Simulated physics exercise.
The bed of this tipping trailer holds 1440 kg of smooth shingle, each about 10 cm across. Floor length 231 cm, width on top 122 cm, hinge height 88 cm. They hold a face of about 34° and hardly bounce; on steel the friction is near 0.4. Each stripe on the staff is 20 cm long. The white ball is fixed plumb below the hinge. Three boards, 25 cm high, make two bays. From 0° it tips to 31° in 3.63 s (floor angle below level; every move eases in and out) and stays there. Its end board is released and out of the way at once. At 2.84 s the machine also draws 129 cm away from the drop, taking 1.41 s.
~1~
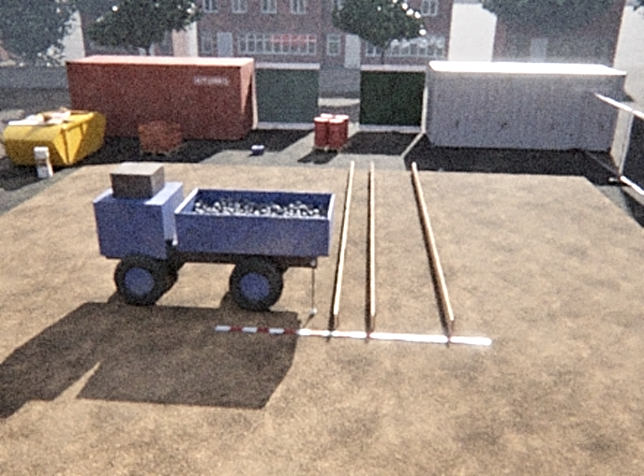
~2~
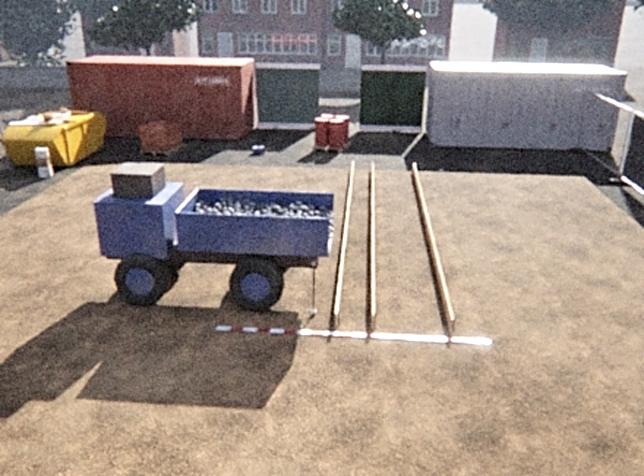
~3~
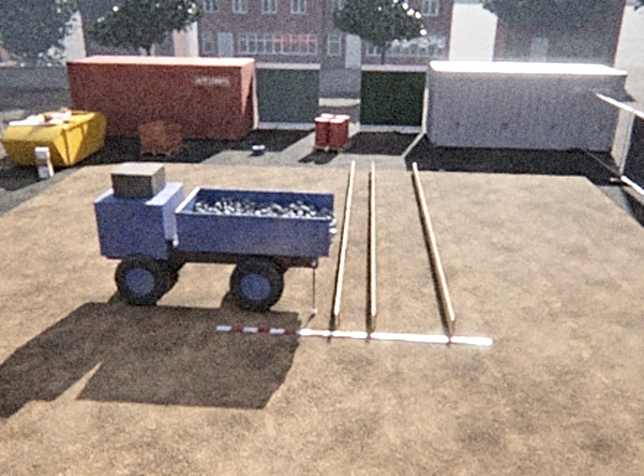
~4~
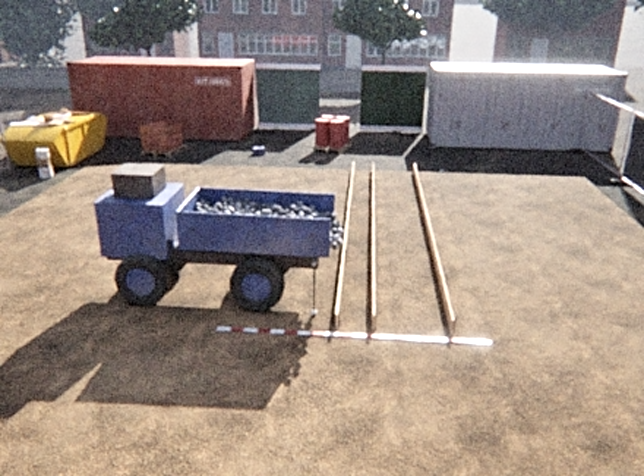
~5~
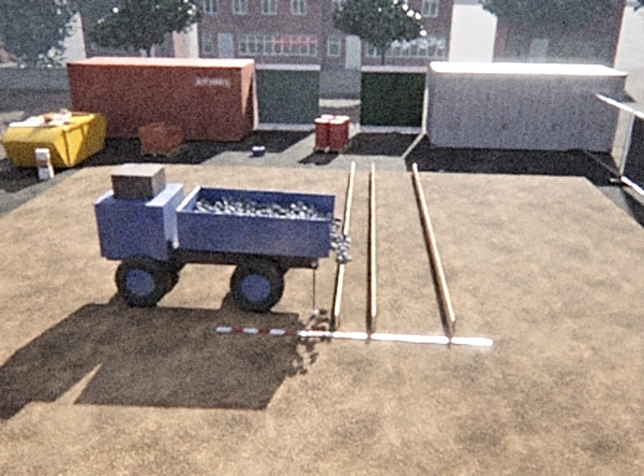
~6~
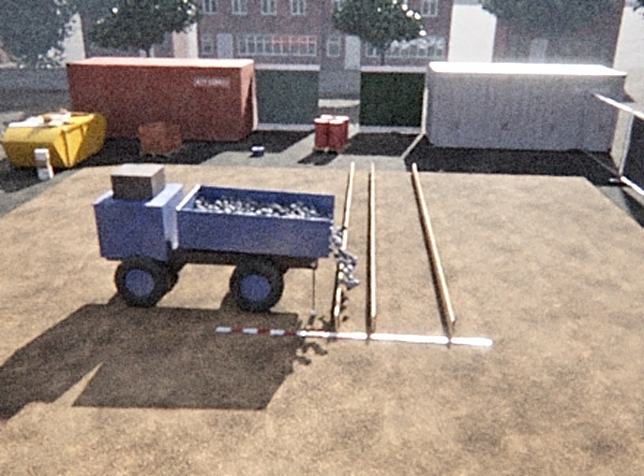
Grey stones trickling from the rear of a stationary blue trailer's bed onto sandy ground beside long wooden boards.
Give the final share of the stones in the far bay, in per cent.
About 25 per cent.
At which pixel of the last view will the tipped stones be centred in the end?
Near (350, 291).
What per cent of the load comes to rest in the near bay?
Some 40 per cent of the load.
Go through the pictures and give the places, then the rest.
The first frame shows lip at (328, 256), floor tilted 0°, highest stones at (269, 206).
In the second frame, the bed is at 0°, its lip at (329, 256); the top of the load is at (262, 206).
The third frame shows lip at (329, 257), floor tilted 0°, highest stones at (254, 206); 1 % has left.
In the fourth frame, the bed is at 1°, its lip at (329, 257); the top of the load is at (248, 205); 3 % has left.
The fifth frame shows lip at (329, 258), floor tilted 1°, highest stones at (235, 205); 4 % has left.
The sixth frame shows lip at (329, 258), floor tilted 2°, highest stones at (225, 203); 5 % has left.
A little later the floor is at 26°; 63 % in the bed, 2 % short of the bays, 34 % in the near bay, 1 % in the far bay; the foremost stones are at (385, 288).
Then the floor is at 31°; 5 % in the bed, 32 % short of the bays, 42 % in the near bay, 21 % in the far bay; the foremost stones are at (438, 296).
Later still the floor is at 31°; 0 % in the bed, 37 % short of the bays, 40 % in the near bay, 23 % in the far bay; the foremost stones are at (438, 294).
In the end the floor is at 31°; 0 % in the bed, 37 % short of the bays, 40 % in the near bay, 23 % in the far bay; the foremost stones are at (438, 294).
